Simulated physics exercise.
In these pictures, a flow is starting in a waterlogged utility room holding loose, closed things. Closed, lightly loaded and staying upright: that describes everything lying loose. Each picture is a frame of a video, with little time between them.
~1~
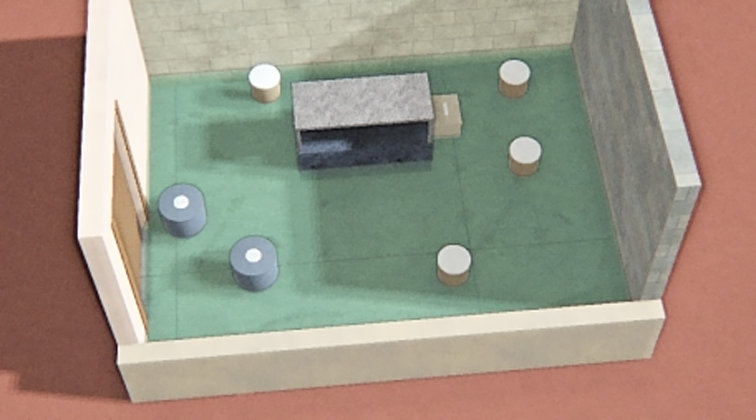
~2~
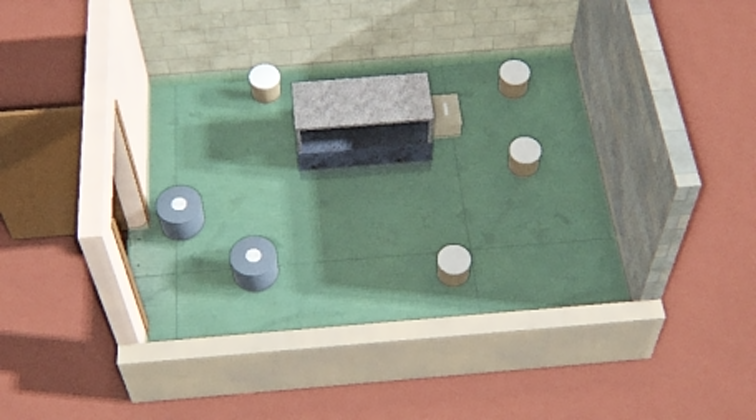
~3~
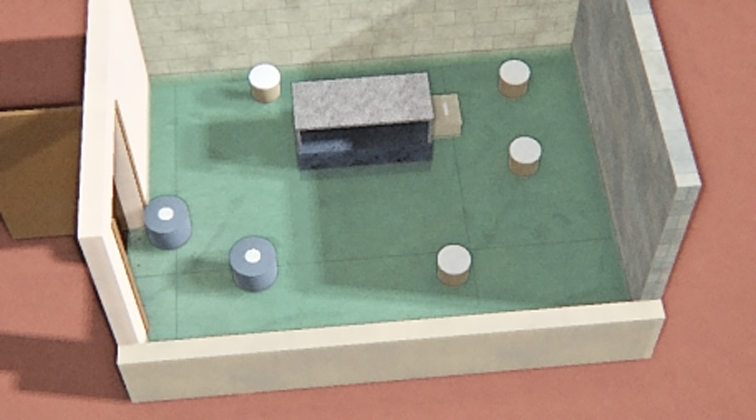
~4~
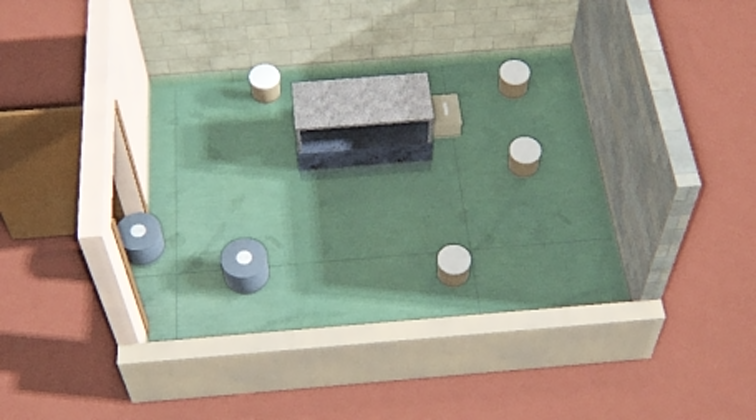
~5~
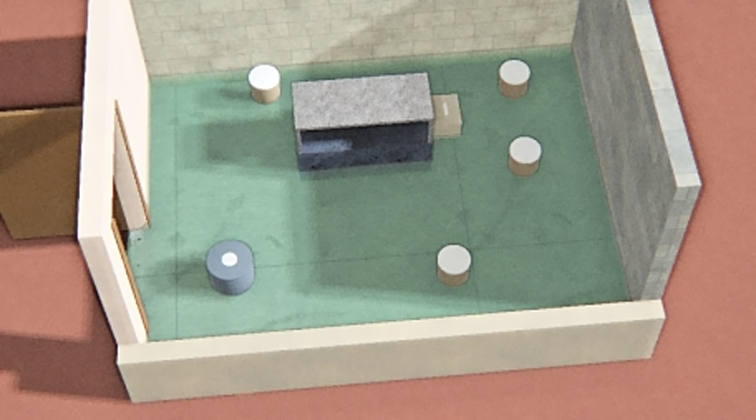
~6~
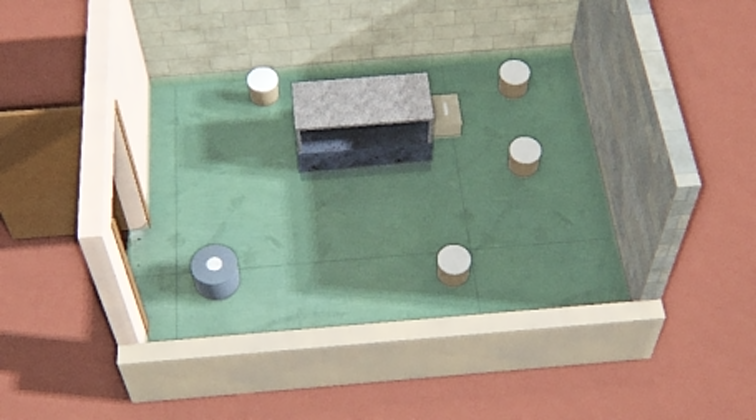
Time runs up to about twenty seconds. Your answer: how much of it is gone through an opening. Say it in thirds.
It comes out within one to two thirds.
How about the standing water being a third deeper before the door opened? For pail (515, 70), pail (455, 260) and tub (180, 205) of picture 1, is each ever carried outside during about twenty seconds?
Sequence: Not removed / removed / removed.
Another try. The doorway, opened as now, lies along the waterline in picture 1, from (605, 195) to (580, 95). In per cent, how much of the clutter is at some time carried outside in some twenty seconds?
Near 60 percent.
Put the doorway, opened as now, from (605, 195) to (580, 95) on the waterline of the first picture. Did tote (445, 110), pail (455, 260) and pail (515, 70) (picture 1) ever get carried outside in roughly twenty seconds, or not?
My answer, each in turn: Lost, lost, lost.
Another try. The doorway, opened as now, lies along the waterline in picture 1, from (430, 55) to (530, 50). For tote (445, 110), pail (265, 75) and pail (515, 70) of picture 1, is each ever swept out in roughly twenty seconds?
In sequence - departs, departs, departs.
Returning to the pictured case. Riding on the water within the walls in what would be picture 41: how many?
Tally: 3.
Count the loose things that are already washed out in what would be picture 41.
4 in all.
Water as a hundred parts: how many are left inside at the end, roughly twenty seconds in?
It comes to about 46 parts in a hundred.
A moment on, 2 of 7 are out; 5 afloat.
Next, 2 of 7 are out; 5 afloat.
Later, 4 of 7 are out; 3 afloat.
In the end, 4 of 7 are out; 3 afloat.
